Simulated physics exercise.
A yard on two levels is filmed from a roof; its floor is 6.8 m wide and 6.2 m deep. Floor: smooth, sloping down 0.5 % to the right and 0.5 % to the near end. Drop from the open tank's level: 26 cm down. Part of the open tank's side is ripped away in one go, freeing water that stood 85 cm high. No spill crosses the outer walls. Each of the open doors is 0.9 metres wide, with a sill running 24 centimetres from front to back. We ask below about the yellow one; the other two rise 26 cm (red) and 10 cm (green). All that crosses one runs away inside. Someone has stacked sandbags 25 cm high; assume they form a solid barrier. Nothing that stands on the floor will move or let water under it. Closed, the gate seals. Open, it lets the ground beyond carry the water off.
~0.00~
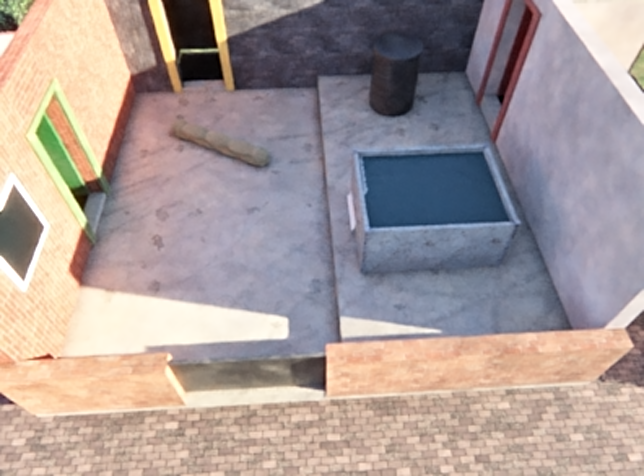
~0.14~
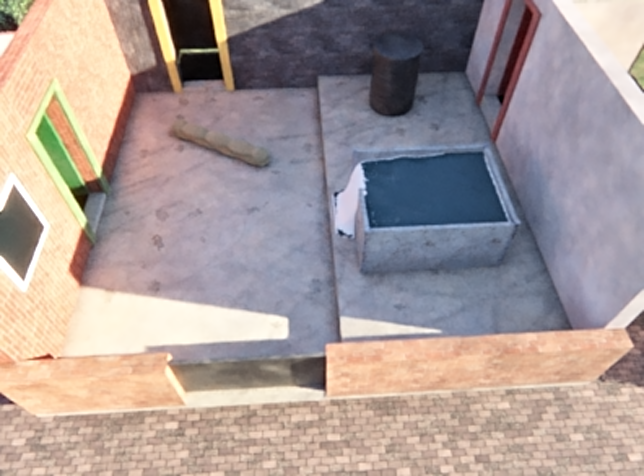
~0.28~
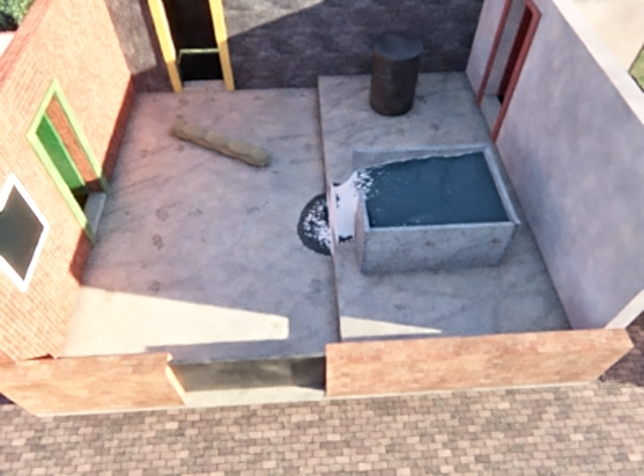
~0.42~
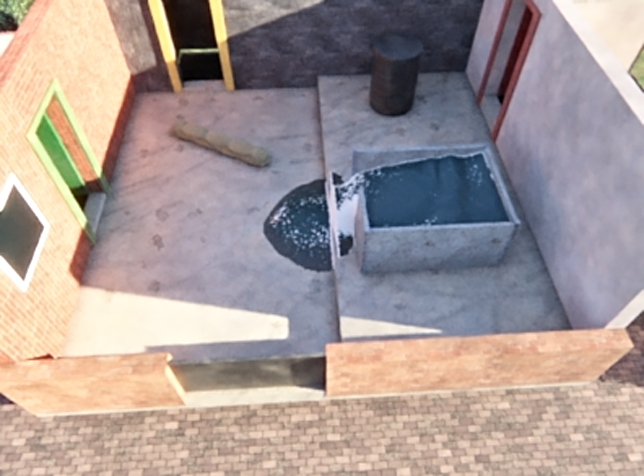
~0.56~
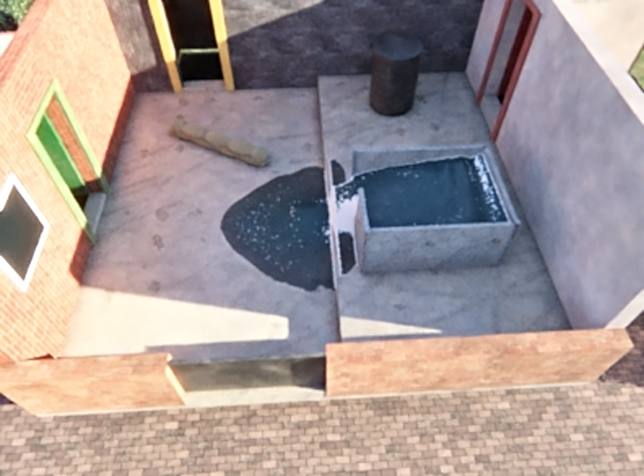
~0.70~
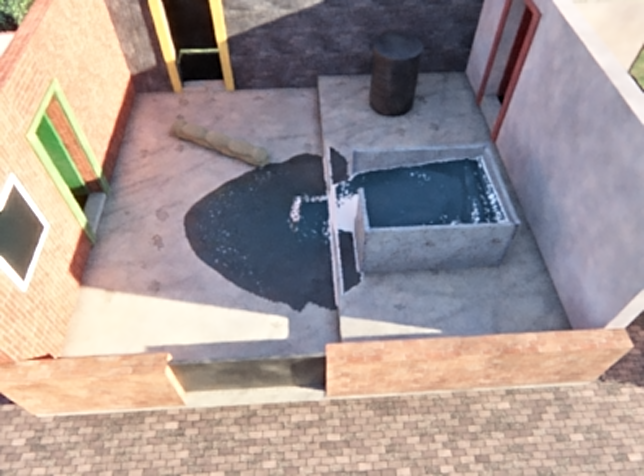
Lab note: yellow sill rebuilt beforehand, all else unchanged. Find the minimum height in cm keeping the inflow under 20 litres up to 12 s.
Minimum height: About 6 cm.
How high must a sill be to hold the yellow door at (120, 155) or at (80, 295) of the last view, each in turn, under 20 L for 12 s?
You'd want roughly 19 cm there first, then roughly 16 cm.
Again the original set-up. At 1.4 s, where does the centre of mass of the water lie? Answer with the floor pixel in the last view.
Look at about (350, 223) in the last view.
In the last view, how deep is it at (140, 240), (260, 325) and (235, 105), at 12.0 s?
Going through the spots in order gives 10, 9 and 6 centimetres.
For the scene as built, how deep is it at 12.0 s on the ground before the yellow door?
6.0 cm.
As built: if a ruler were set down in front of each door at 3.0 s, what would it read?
Depths in cm: Yellow 9, red 0, green 20.
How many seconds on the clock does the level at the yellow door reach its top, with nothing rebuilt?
Crest at t of about 3.2 s.
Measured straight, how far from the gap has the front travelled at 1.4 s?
About 4.6 metres out.
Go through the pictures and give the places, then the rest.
Still water, 85 cm deep, in the open tank at (430, 189); the yellow door at (195, 46) is dry, in the first picture.
Water pours out at (358, 197) and has run 0.4 m, to (335, 227); about 10 cm deep outside, 85 cm at the back, in the second picture.
Water pours out at (358, 200) and has run 0.8 m, to (305, 235); about 12 cm deep outside, 85 cm at the back, in the third picture.
Water pours out at (357, 201) and has run 1.4 m, to (271, 234); about 10 cm deep outside, 83 cm at the back, in the fourth picture.
Water pours out at (357, 201) and has run 2.0 m, to (229, 233); about 6 cm deep outside, 75 cm at the back, in the fifth picture.
The front is at (192, 228), 2.6 m from the gap at (357, 201); 5.0 m2 of floor is wet, 71 cm left at the back; 2.7 m in a straight line remain to the yellow door at (195, 46), in the sixth picture.
After 1.4 s water covers 35 % of the floor, deepest (40 cm) near (345, 211); it has not reached the yellow door.
After 3.0 s water covers 50 % of the floor, deepest (26 cm) near (345, 211); 9 cm at the yellow door, 0 litres in over its 8 cm sill.
After 12.0 s water covers 60 % of the floor, deepest (15 cm) near (334, 372); 6 cm at the yellow door, 7 litres in over its 8 cm sill.
At the yellow door as built, the water arrived by 2.5 s and peaked near 12 cm at 3.2 s.
With a sill of 5 cm, 35 litres would have come in within the 12 s; with 6.5 cm, 15 litres. So under 20 litres takes about 6 cm.
